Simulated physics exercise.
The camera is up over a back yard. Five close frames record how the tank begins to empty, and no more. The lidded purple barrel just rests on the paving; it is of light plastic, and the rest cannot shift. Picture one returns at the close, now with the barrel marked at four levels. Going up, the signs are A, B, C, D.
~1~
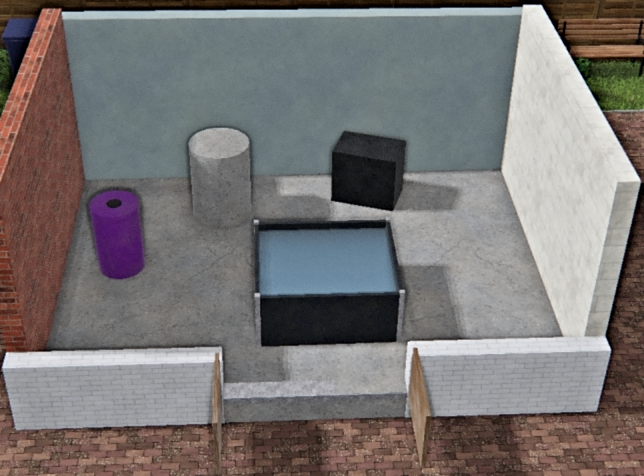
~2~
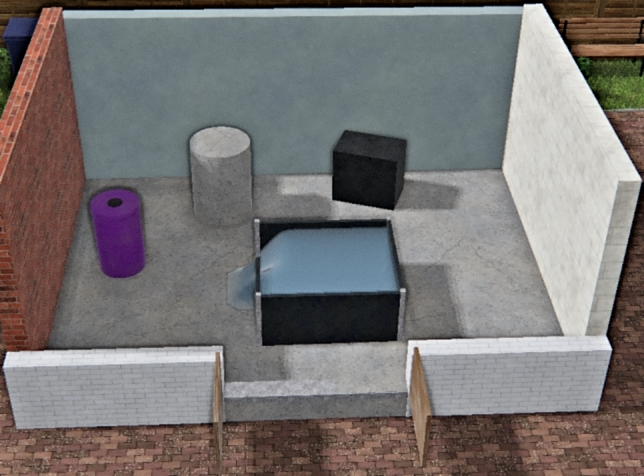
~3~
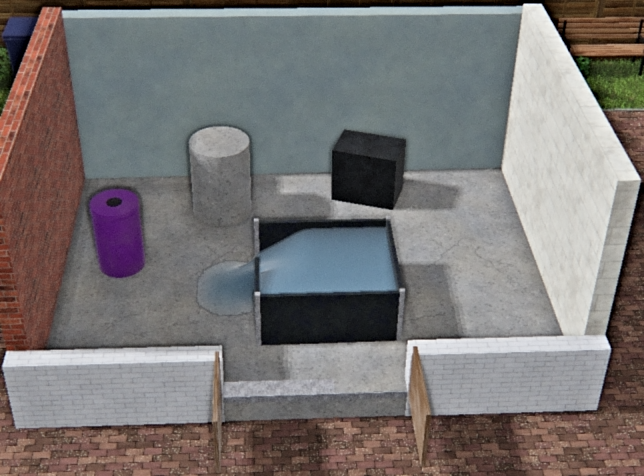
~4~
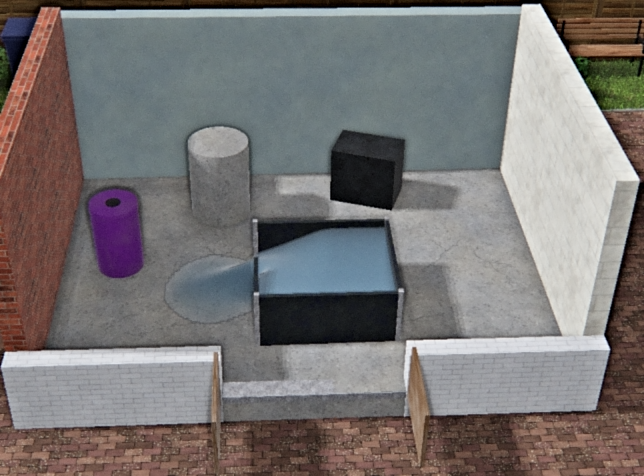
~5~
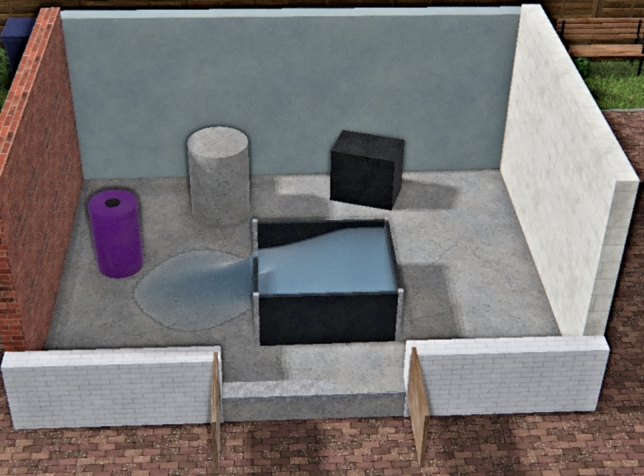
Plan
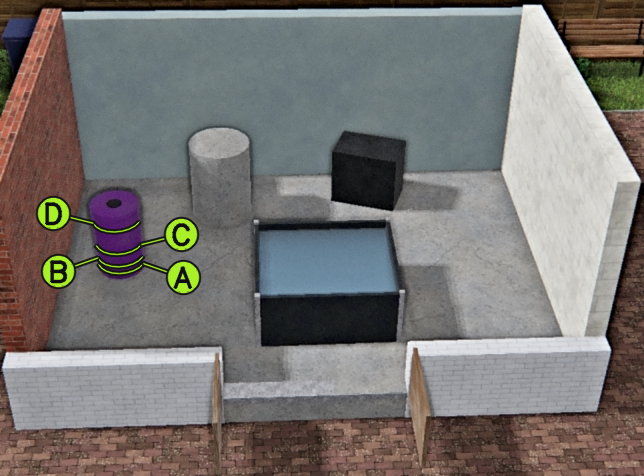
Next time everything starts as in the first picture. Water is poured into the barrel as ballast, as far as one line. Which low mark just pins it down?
The limit is C.
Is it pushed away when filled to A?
Yes, it does.
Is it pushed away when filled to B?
Yes, that goes wrong.
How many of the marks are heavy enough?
Two of them.
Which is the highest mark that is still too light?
The answer is B.
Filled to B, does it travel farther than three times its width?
No.
On the marked copy, A at (119, 273); B at (118, 266); C at (117, 254); D at (114, 231); from the bottom up A, B, C, D.
For mark A, it is pushed about 3 times its own width away.
For mark B, it is pushed about its own width away.
For mark C, it does not move.
For mark D, it does not move.
